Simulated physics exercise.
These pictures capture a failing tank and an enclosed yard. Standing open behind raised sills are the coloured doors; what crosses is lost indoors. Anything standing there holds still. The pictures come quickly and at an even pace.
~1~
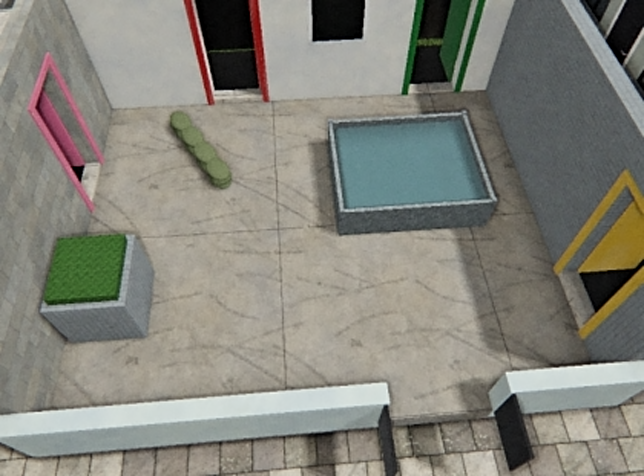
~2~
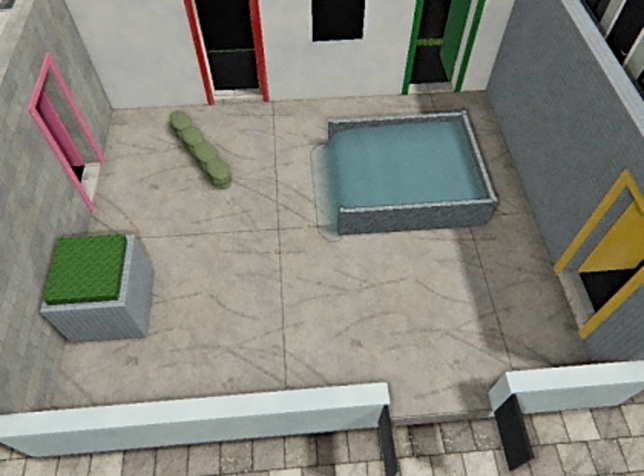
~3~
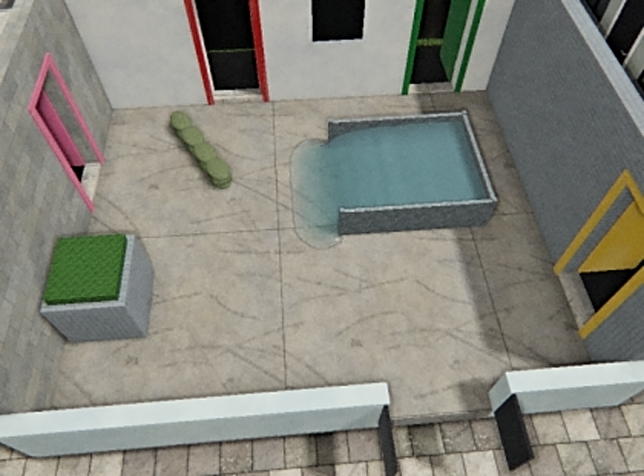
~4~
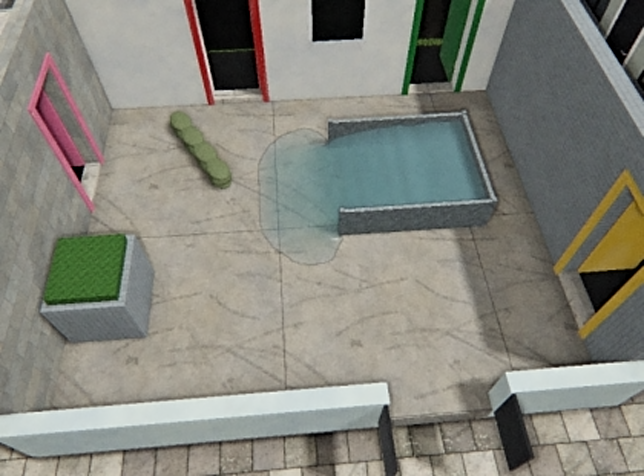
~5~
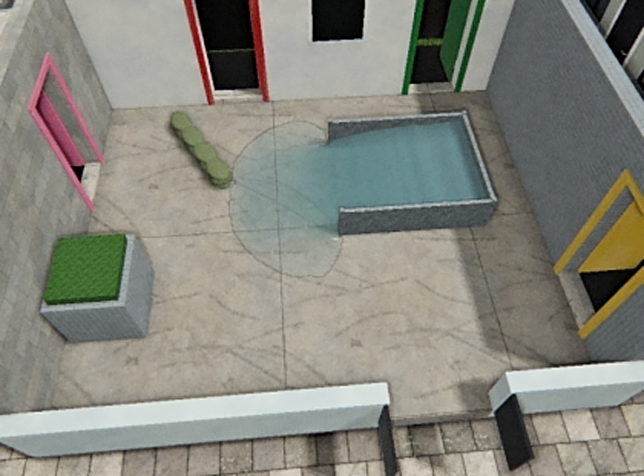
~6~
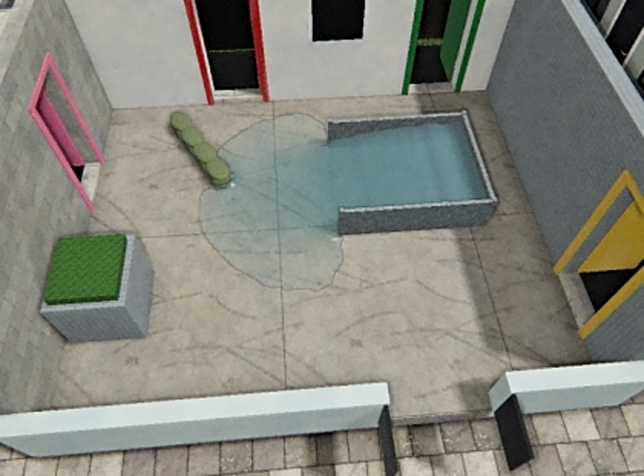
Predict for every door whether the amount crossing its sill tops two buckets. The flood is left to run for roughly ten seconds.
The yellow door lets in little enough there; the pink door lets too much in there; the red door lets too much in there; the green door lets in little enough there.
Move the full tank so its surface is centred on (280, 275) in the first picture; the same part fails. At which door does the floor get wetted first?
It's the pink door that comes first.
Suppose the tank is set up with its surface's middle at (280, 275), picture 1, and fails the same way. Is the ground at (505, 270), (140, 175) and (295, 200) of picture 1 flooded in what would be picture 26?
Points in order: Not reached; inundated; not reached.
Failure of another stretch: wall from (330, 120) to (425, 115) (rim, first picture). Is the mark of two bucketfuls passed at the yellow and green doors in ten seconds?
Result - yellow door: Within bounds; green door: Beyond the limit.
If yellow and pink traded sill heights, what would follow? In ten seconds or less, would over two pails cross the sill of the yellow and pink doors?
Yellow door falls short, pink door falls short.
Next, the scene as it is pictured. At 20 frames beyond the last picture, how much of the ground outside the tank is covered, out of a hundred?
About 50 per cent.
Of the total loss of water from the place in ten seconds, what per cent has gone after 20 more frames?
Around 35 percent.
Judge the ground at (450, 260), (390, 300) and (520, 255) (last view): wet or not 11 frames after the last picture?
As listed, the points end up high and dry, high and dry and high and dry.
A moment on, water covers 30 % of the floor; the yellow door not reached, the pink door not reached, the red door wet at the sill, nothing in, the green door not reached.
Next, water covers 40 % of the floor; the yellow door not reached, the pink door under two buckets in, the red door under two buckets in, the green door not reached.
Then, water covers 50 % of the floor; the yellow door not reached, the pink door under two buckets in, the red door over two buckets in, the green door not reached.
Later, water covers 70 % of the floor; the yellow door not reached, the pink door over two buckets in, the red door over two buckets in, the green door wet at the sill, nothing in.
In the end, water covers 95 % of the floor; the yellow door wet at the sill, nothing in, the pink door over two buckets in, the red door over two buckets in, the green door under two buckets in.
